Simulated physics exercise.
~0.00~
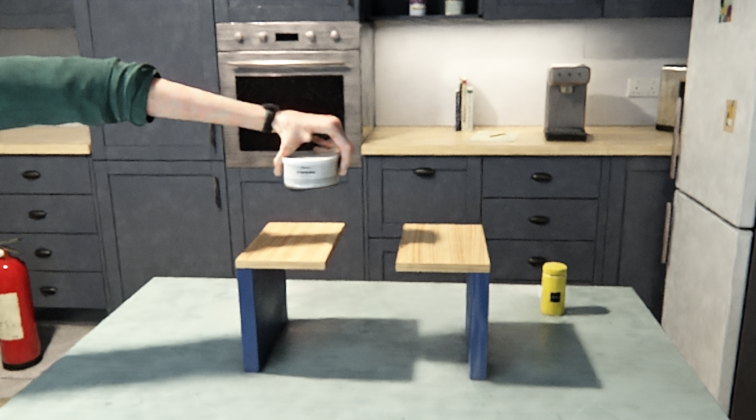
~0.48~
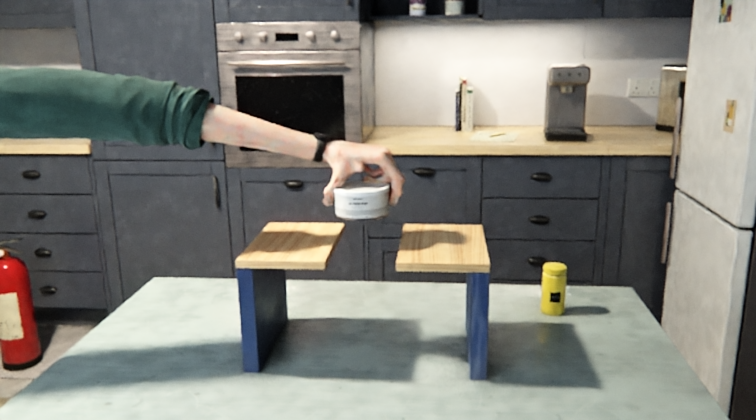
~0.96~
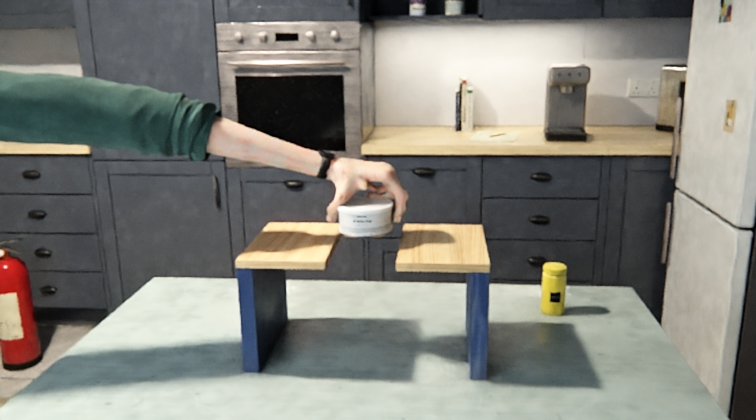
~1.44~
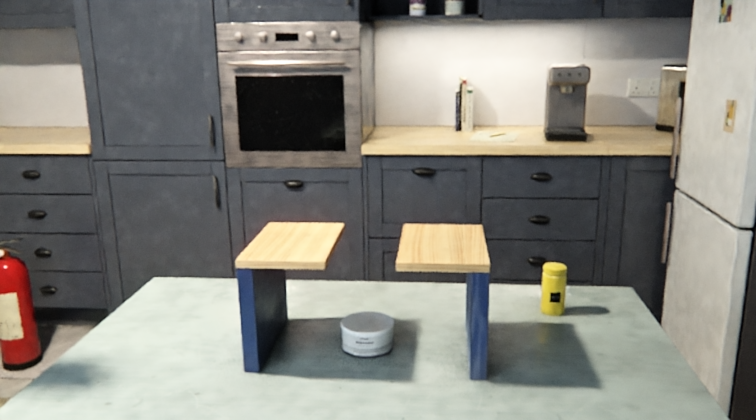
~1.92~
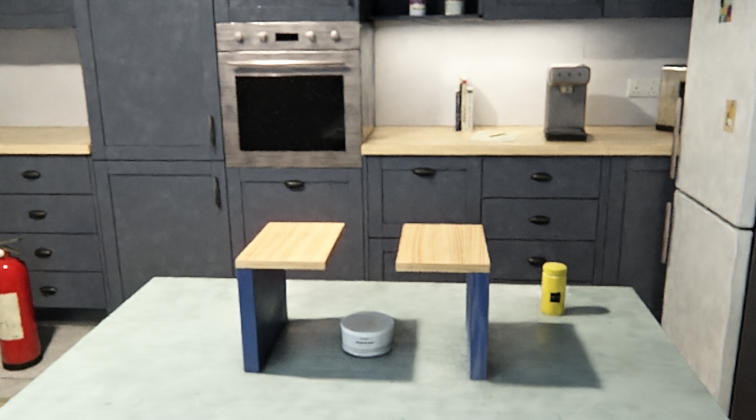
A kitchen with dark cabinets, a built-in oven and a coffee machine is seen from the front, across a pale table. On the table stand two light wooden ledges on blue supports with a gap between them, and a yellow shaker sits to the right. A hand in a green sleeve reaches in from the left, holding a white tub above the left ledge. It carries the tub right and lowers it into the gap. The hand is then gone, and the tub has dropped through, resting upright on the table between the supports while the shaker stays put.
